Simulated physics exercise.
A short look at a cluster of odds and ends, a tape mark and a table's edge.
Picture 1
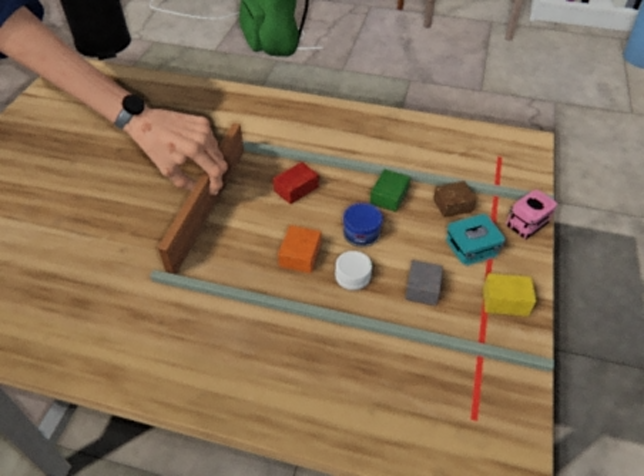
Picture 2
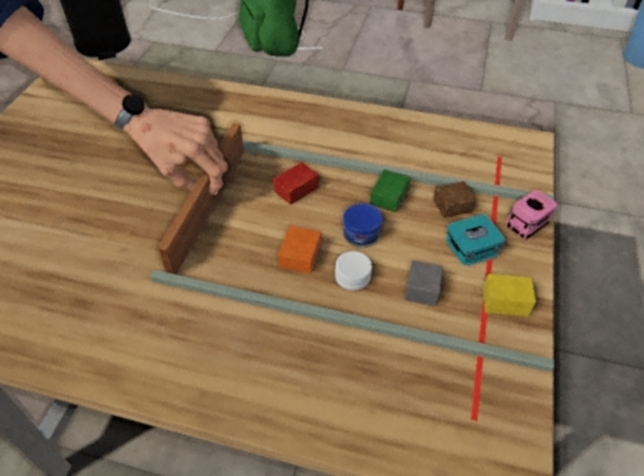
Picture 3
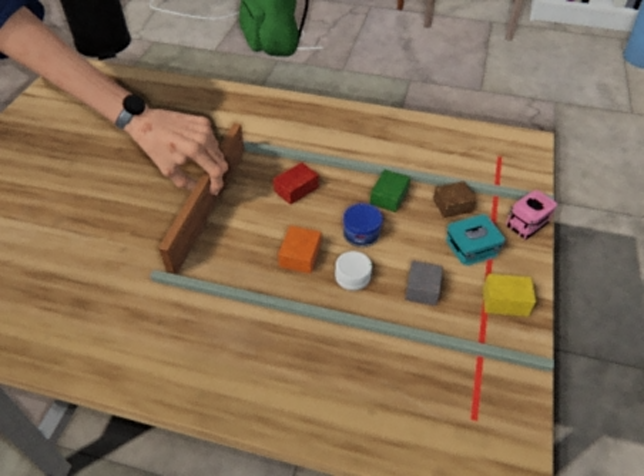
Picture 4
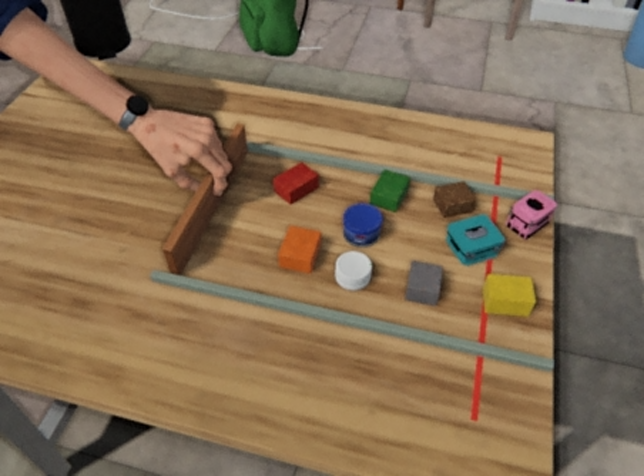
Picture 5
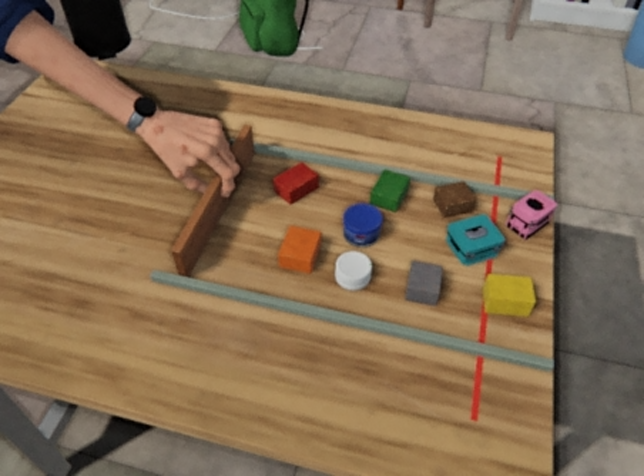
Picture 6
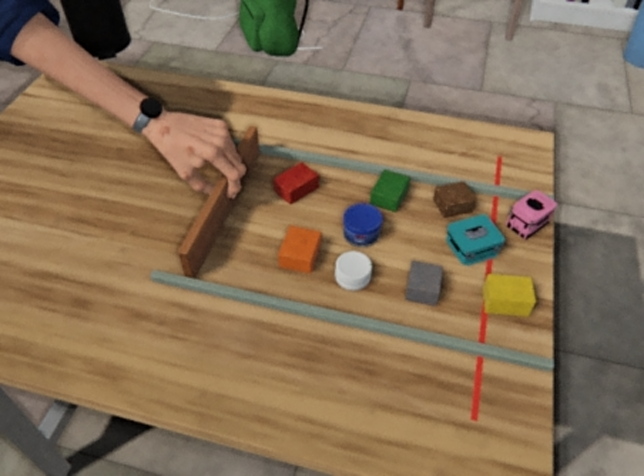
A hand with a dark watch on its wrist grips a long brown board standing on a wooden table, seen from above at an angle, with grey paving around. To the right, between two pale green strips, lie red, orange, green, blue, white, grey, brown, turquoise, yellow and pink objects, some near a red tape line. The hand slides the board slightly rightward, while the objects and camera stay still.
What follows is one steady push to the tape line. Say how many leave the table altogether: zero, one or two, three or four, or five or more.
In the end the number that fall off is three or four.
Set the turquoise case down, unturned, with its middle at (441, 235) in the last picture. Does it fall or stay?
The turquoise case stays on.
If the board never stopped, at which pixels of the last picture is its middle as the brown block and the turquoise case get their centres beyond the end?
Its middle is around (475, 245) and around (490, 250).
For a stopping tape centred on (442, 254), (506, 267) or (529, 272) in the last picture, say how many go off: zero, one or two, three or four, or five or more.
In that order: 1 or 2; five or more; 5 or more.
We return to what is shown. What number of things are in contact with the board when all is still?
The number is 3.
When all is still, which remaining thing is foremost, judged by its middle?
The turquoise case ends nearest.
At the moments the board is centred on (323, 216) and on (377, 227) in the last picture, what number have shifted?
3 and 7.
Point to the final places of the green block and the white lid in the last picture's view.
About (539, 216), and the other about (543, 310).
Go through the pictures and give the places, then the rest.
In the first picture, pink case (531, 214); yellow block (508, 295); turquoise case (474, 240); board (206, 194); tape (489, 264).
In the second picture, yellow block (508, 295); board (206, 194).
In the third picture, turquoise case (474, 240); orange block (300, 249).
In the fourth picture, pink case (531, 214); blue pot (362, 226).
In the fifth picture, yellow block (508, 295); grey block (424, 283).
In the sixth picture, pink case (531, 214); yellow block (508, 295); turquoise case (474, 240); board (224, 197); tape (489, 264).
A little later, none off yet; pink case at rest near (531, 214); yellow block at rest near (508, 295); turquoise case at rest near (474, 240).
When it is over, the number that fall off is three or four; down, grey block, brown block, yellow block and pink case.
